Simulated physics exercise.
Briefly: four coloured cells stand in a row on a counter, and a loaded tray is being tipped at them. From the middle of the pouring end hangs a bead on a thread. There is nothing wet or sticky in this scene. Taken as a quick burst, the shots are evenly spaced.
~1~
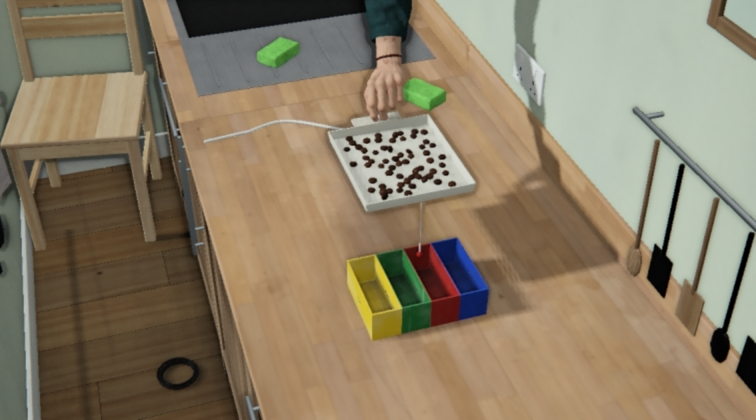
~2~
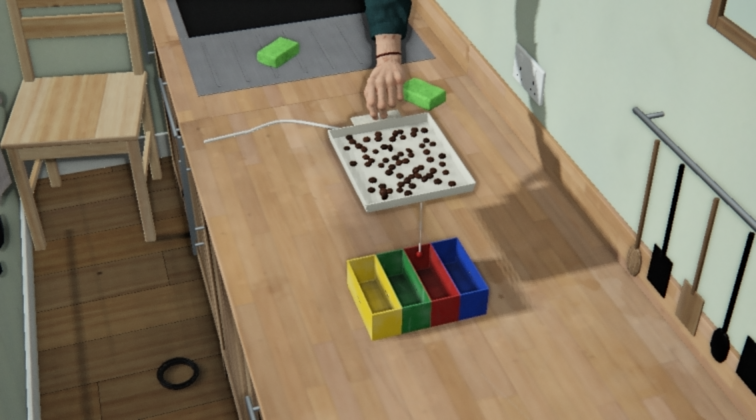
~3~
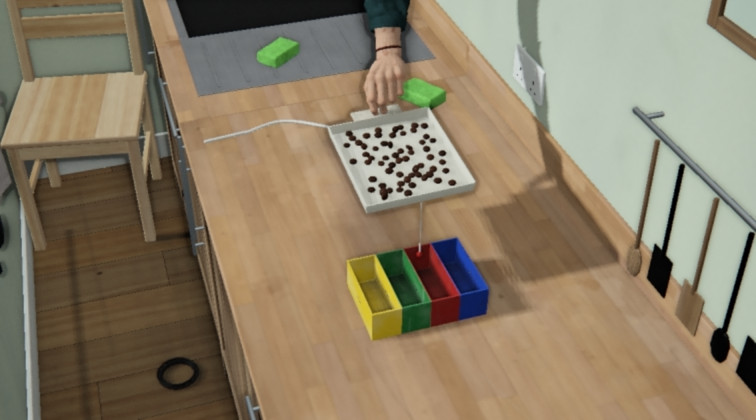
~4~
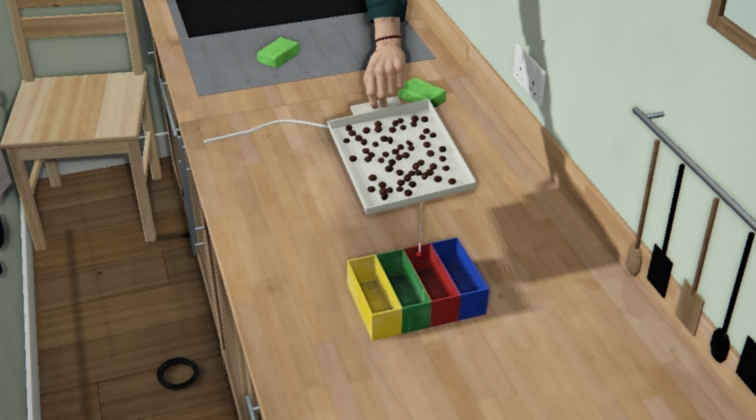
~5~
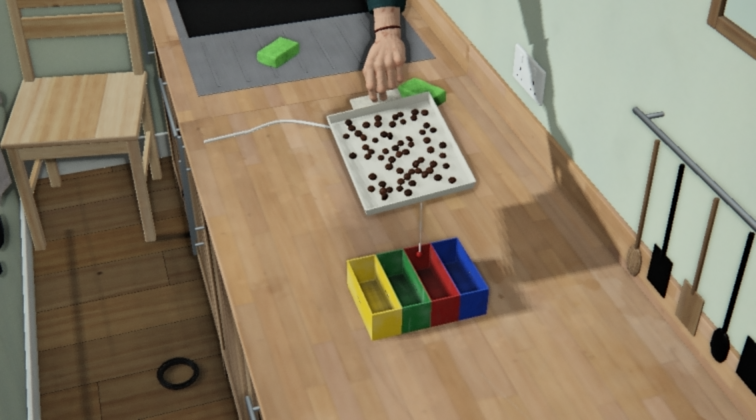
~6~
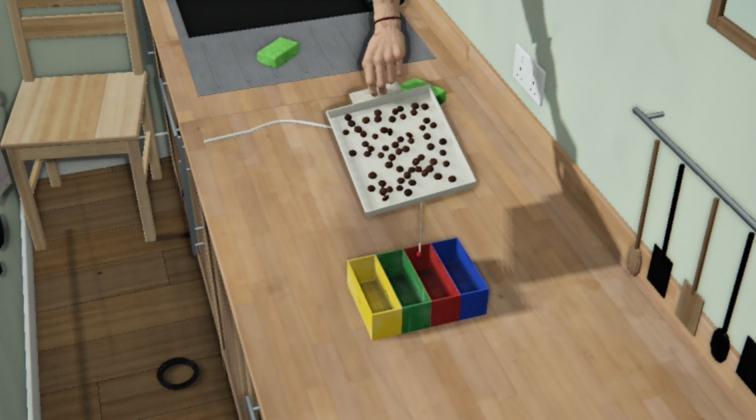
On a wooden kitchen counter, a hand holds the far edge of a white tray scattered with small dark drops, above a row of yellow, green, red and blue cells. The tray starts out level, then the hand gradually raises the far end, tilting it slightly toward its near left corner while the drops stay spread out.
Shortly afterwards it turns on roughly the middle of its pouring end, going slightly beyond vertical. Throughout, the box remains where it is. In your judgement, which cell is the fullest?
In my judgement the yellow cell is fullest.
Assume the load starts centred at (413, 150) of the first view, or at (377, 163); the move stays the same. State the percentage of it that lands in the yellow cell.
First some 50, then 70 per cent.
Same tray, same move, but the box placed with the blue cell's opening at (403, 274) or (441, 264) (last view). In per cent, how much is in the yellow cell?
Trial 1 around 0 percent, trial 2 around 20 percent.
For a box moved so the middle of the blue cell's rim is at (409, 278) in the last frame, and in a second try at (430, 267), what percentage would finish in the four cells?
Result, in turn: 100 %, 100 %.
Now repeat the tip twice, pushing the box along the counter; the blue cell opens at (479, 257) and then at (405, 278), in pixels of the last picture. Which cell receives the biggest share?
That yellow cell, then the red one.
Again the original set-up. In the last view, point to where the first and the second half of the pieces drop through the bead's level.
Close to (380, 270), then close to (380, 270).
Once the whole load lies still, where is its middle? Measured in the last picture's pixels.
Around (384, 305).
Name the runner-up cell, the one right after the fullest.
The runner-up is green.
Soon after the last picture, tray tipped steeply; all on the tray.
A little later, tray tipped right over; most on the tray; a small part in the yellow cell; a stray few in the green cell; about a quarter falling or outside the box.
Later still, tray tipped past a quarter turn; about two thirds in the yellow cell; about a quarter in the green cell; a small part in the red cell.
At rest, tray tipped past a quarter turn; about two thirds in the yellow cell; about a quarter in the green cell; a small part in the red cell; none in the blue cell.
